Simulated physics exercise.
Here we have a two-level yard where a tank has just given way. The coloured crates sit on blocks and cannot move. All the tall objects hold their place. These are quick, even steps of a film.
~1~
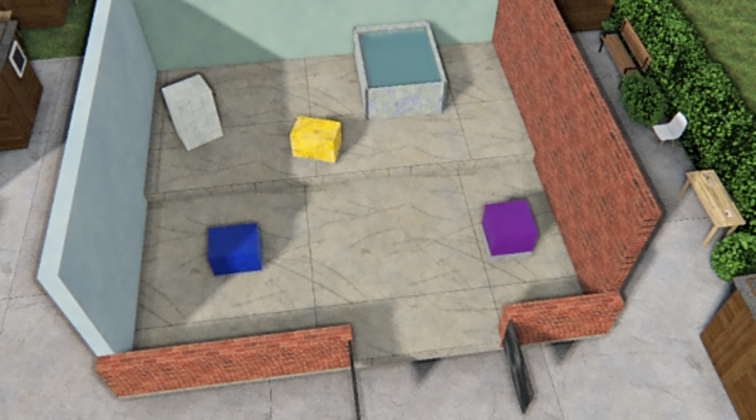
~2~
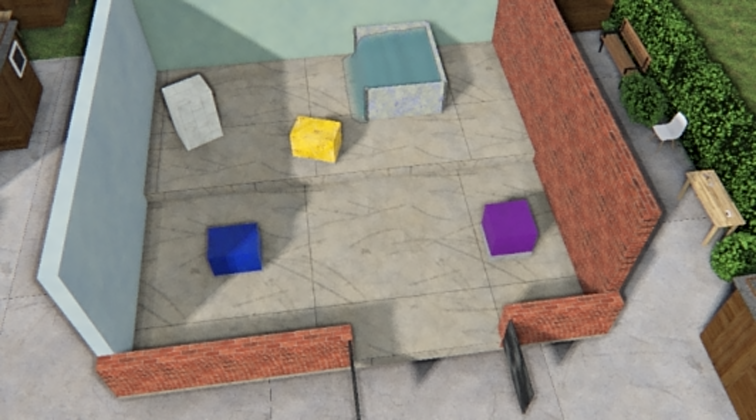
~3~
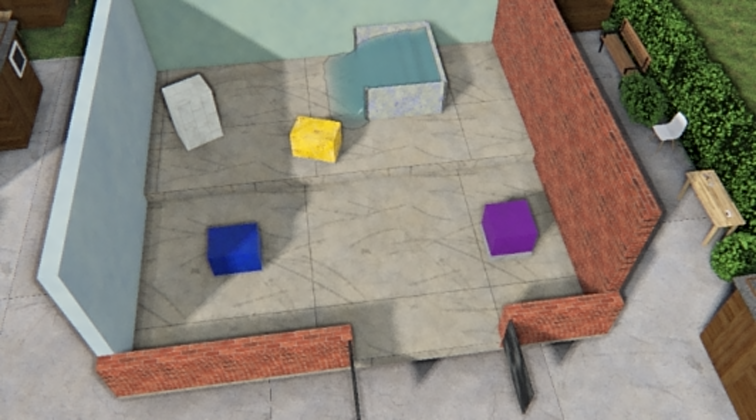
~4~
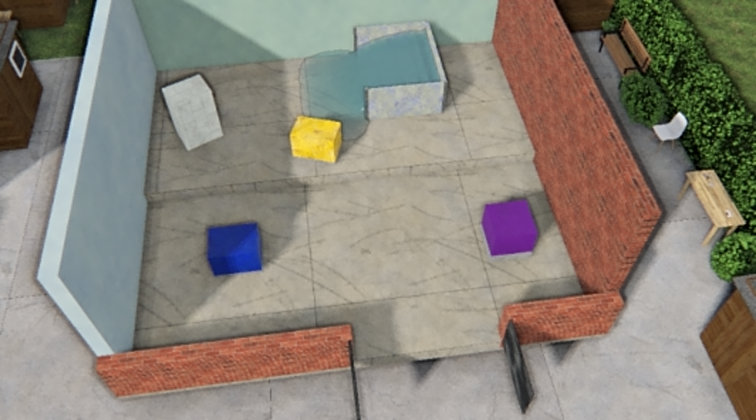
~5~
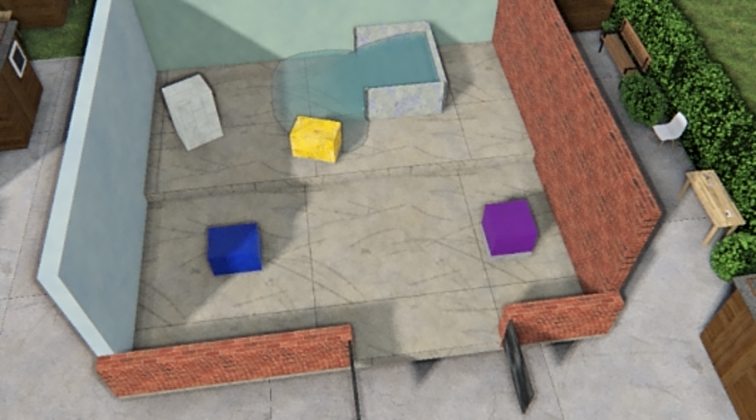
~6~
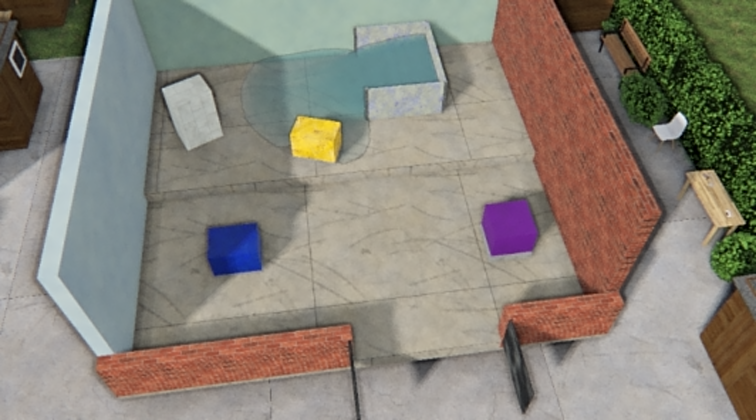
A paved two-level yard, enclosed by pale walls and red brick ones, is seen from high above by a camera that stays still. A water tank stands at the back right, with a whitish block at the back left, a yellow block near the middle, a blue one at front left and a purple one at front right. Water pours from the tank's left side and spreads leftward in a widening sheet, reaching around the unmoving yellow block.
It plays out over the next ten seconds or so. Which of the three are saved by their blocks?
In the end: The yellow crate gets wet; the blue crate gets wet; the purple crate stays dry.
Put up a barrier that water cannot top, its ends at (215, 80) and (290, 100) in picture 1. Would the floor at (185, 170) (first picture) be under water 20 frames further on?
There: Under water.
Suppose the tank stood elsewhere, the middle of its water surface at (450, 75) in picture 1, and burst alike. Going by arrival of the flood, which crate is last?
It is the crate marked purple.
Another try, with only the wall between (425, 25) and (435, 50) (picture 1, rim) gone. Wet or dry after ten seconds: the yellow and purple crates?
Then: The yellow one keeps dry, the purple one ends up wet.
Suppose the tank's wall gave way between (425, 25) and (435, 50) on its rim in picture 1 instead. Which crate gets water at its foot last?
I say the blue crate.
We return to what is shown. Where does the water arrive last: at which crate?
I say the purple-painted one.
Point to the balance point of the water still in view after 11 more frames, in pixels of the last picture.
Roughly at (271, 102).
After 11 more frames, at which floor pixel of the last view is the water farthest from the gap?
Near (144, 243).
A moment on, water covers 25 % of the floor; the yellow crate water round its plinth, the blue crate not reached, the purple crate not reached.
Next, water covers 30 % of the floor; the yellow crate water round its plinth, the blue crate not reached, the purple crate not reached.
Then, water covers 35 % of the floor; the yellow crate water round its plinth, the blue crate water round its plinth, the purple crate not reached.
Later, water covers 60 % of the floor; the yellow crate water round its plinth, the blue crate water round its plinth, the purple crate not reached.
In the end, water covers 90 % of the floor; the yellow crate was topped, the blue crate was topped, the purple crate stayed above the water.
